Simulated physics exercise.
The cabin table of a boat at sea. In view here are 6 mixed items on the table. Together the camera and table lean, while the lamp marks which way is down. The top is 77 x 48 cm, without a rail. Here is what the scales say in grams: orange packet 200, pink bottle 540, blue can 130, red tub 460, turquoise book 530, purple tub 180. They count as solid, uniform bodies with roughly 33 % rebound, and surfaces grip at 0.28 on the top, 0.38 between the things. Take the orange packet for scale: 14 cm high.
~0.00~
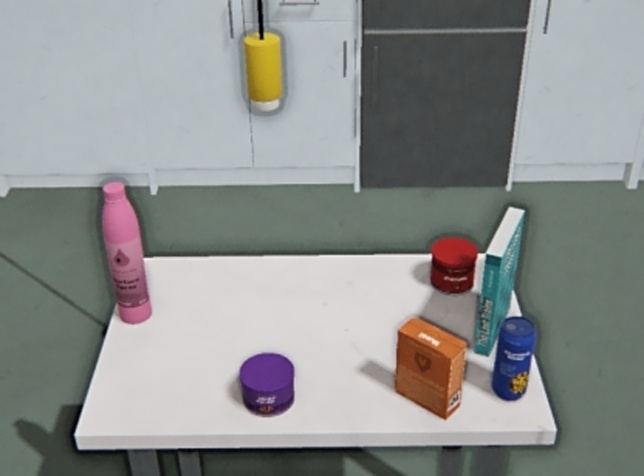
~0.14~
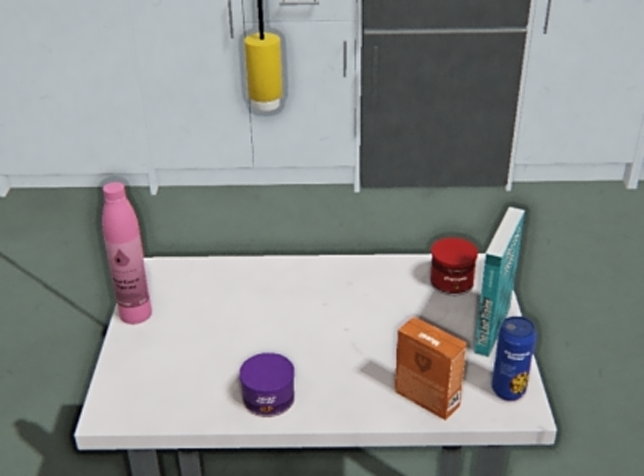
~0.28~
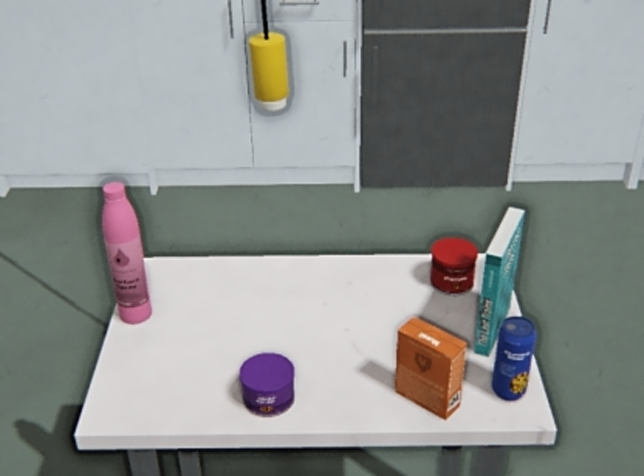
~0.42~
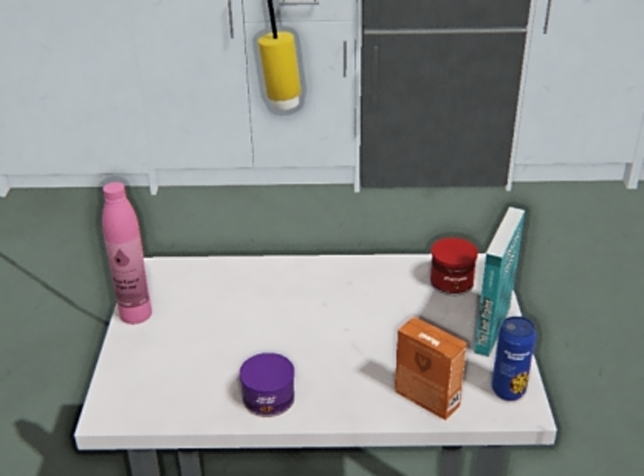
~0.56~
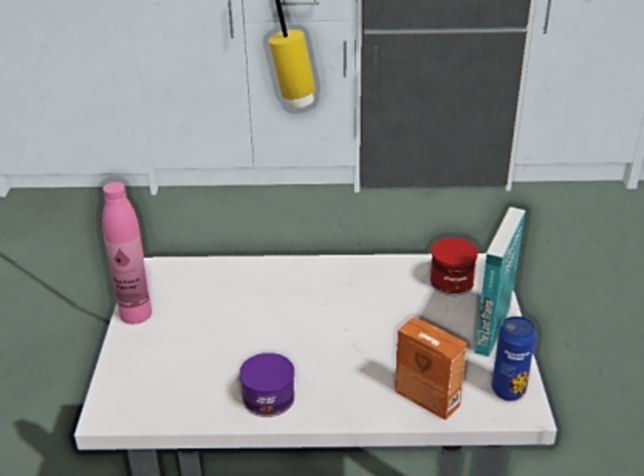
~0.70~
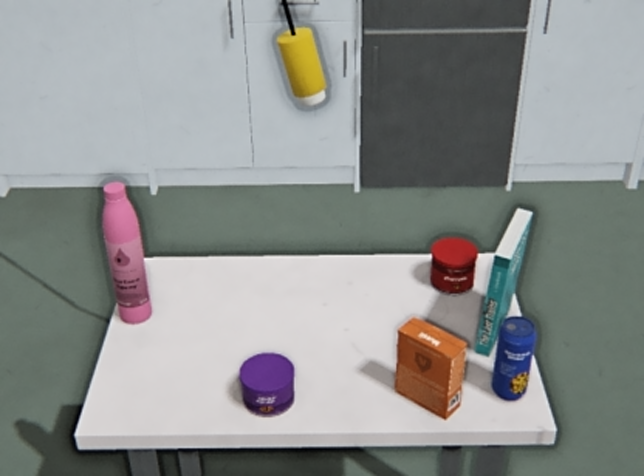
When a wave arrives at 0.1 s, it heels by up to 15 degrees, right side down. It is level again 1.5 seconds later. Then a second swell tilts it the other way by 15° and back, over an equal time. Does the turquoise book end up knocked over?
Most likely it overbalances.
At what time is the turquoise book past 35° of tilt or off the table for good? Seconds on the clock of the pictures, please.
That comes at close to 0.9 seconds.
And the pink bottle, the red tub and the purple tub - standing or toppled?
Final state - pink bottle: Goes over; red tub: Remains on its base; purple tub: Remains on its base.
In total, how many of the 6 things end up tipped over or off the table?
All told, 2.
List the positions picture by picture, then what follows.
The first frame shows boat level; turquoise book (499, 283); orange packet (429, 369).
The second frame shows boat level; blue can (513, 360); red tub (453, 267).
The third frame shows heel 2°, right side down; purple tub (268, 385); orange packet (429, 368).
The fourth frame shows heel 6°, right side down; pink bottle (125, 254); blue can (513, 360).
The fifth frame shows heel 10°, right side down; red tub (453, 267); purple tub (268, 385).
The sixth frame shows heel 14°, right side down; turquoise book (503, 283) tipped 4° from how it sat; orange packet (429, 368).
After 1.10 s, heel 11°, right side down; turquoise book now off the table; pink bottle tipped 8° from how it sat.
After 1.40 s, heel 2°, right side down; pink bottle tipped 51° from how it sat.
After 1.70 s, boat level; pink bottle on its side.
At rest (3.6 s), off the table and tipped over, turquoise book; tipped over on the table, pink bottle; the other 4 in place, give or take 5 cm.
